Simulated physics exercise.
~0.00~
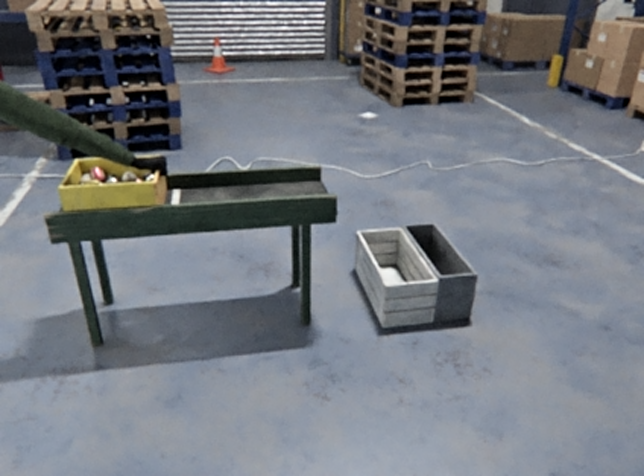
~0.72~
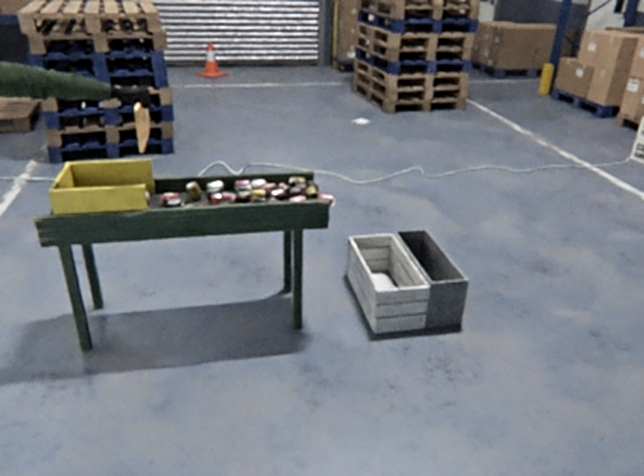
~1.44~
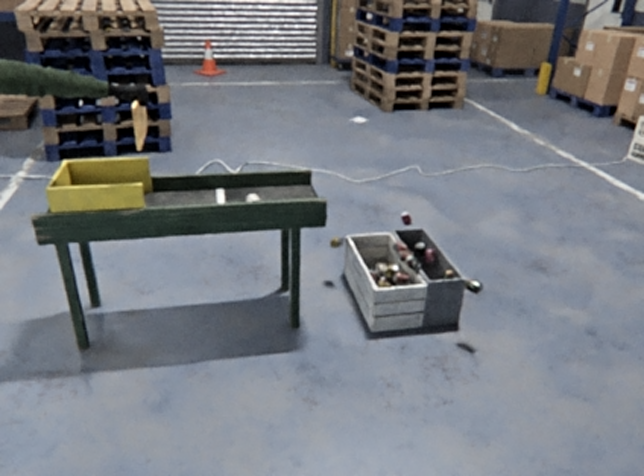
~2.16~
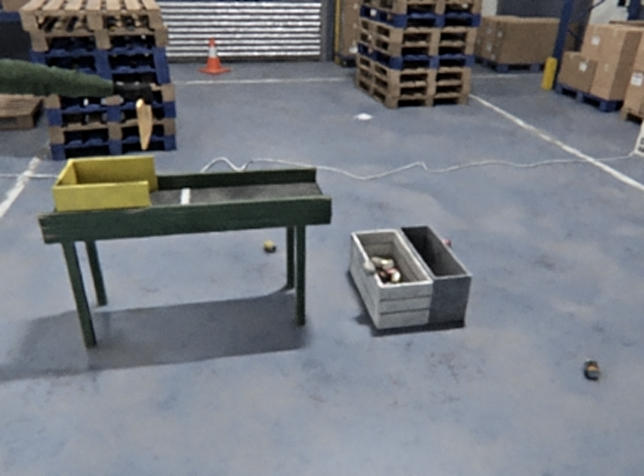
Small cans spilling from a yellow pen along a green-framed belt, flying off its end into two boxes, a few landing on the floor.
